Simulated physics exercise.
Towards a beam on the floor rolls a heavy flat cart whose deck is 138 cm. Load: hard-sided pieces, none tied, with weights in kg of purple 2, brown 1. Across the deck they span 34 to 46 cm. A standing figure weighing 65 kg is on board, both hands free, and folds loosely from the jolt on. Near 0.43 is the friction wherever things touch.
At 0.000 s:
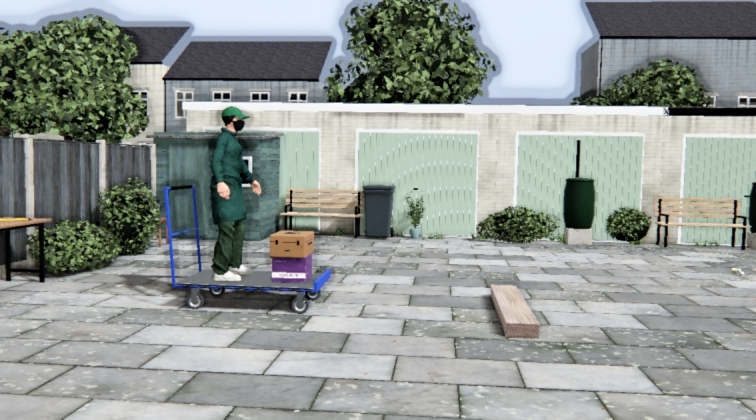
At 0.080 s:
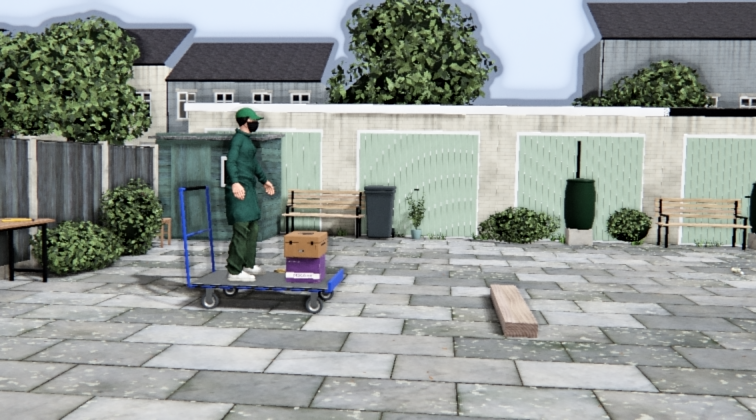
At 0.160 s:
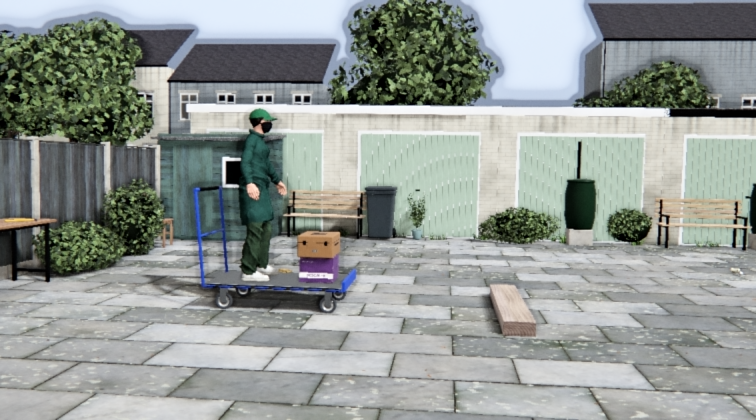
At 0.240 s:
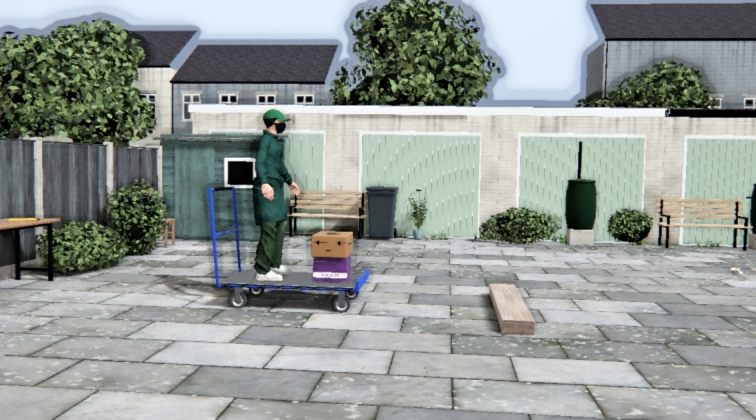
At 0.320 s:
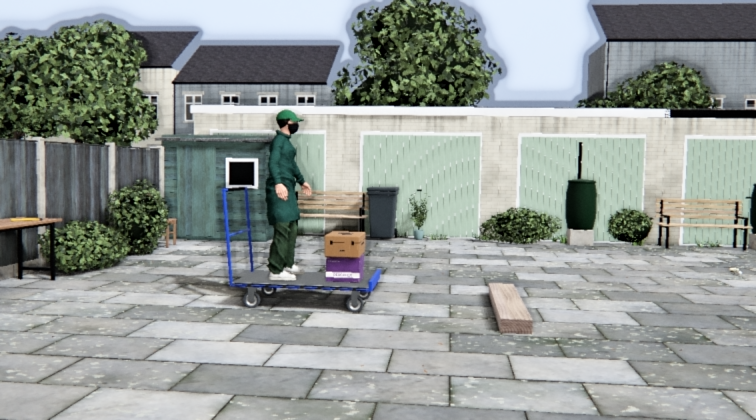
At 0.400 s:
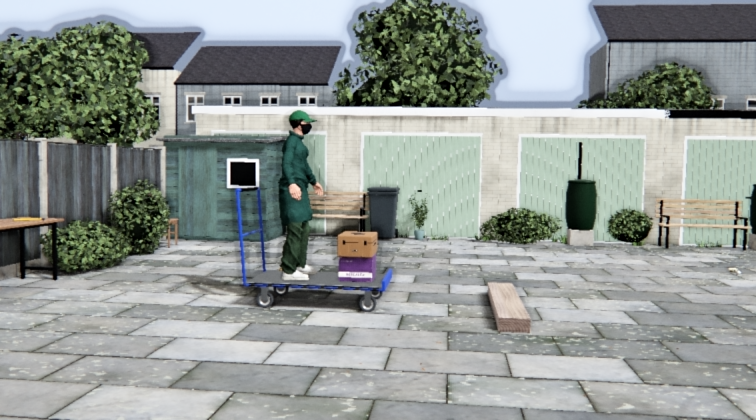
A blue-framed flat trolley rolled steadily to the right across the paved yard, carrying a standing person in green with a cap and dark mask, behind a brown box stacked on a purple one.
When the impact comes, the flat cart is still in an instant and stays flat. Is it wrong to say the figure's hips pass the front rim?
Yes, that is wrong; they stay over the deck.
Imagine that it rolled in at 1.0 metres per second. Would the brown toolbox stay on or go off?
I'd expect brown to come away.
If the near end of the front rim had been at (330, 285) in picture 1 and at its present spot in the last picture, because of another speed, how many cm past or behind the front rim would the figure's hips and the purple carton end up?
So the hips settle 70 cm short of the front rim, while the purple one stops 20 cm behind it.
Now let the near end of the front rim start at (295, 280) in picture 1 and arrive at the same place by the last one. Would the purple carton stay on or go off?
Then the purple one would stay put.
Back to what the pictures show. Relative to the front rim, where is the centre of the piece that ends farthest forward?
Roughly 80 cm beyond the front rim.
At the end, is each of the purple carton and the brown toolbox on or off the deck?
Result - purple: Stays; brown: Goes over.
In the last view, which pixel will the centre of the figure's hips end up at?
End point: About (469, 248) px.
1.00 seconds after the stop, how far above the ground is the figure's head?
30 cm.
After 1.09 s the deck stops.
After 1.34 s the figure's hips are 61 cm behind the rim, near (444, 216) in the last picture's view.
After 1.64 s the figure's hips are 40 cm behind the rim, near (463, 241) in the last picture's view.
After 2.09 s the figure's hips are 34 cm behind the rim, near (470, 248) in the last picture's view.
When all is still (4.7 s), past the rim, brown toolbox; behind it, purple carton and the figure's hips.
